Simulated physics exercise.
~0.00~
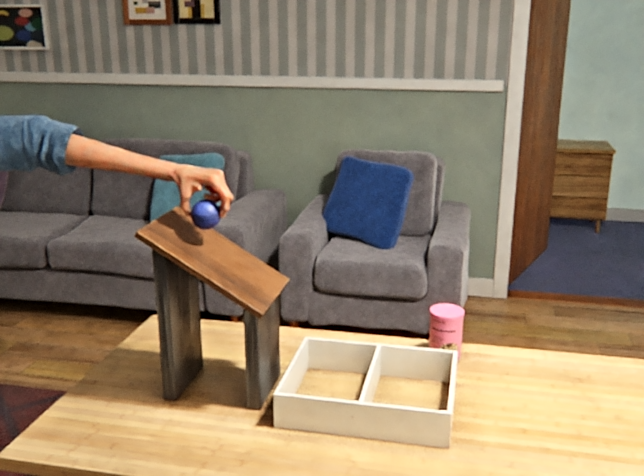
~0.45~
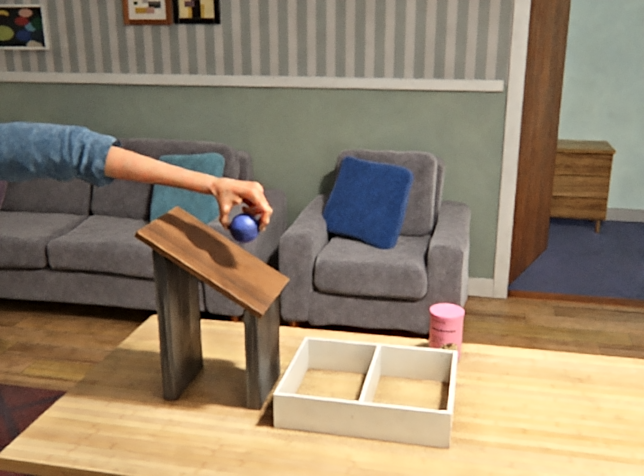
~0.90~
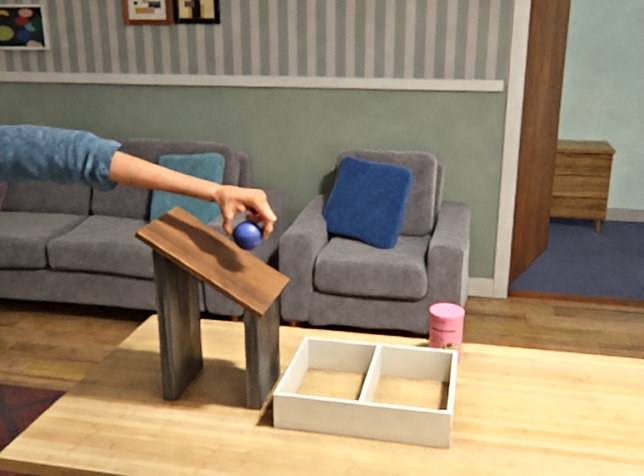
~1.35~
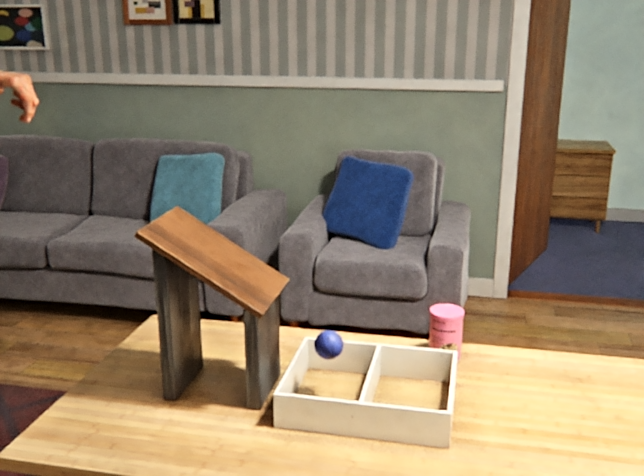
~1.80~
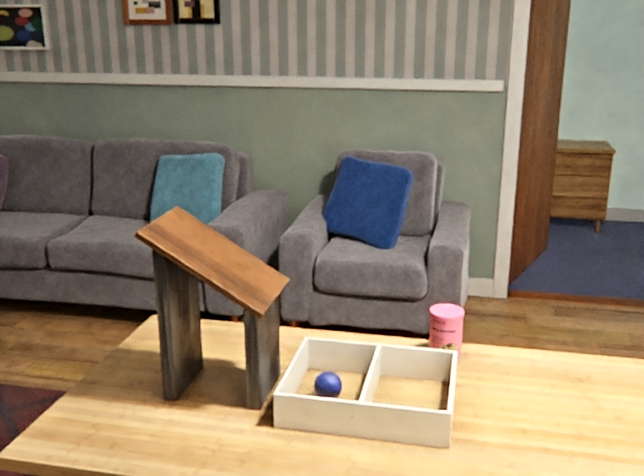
In the video, a hand holds a blue ball above a sloping wooden board, moves it right and lowers it slightly, then lets go and withdraws left. The ball drops into the nearer bay of a white tray and rests there, while a pink tin stays put.
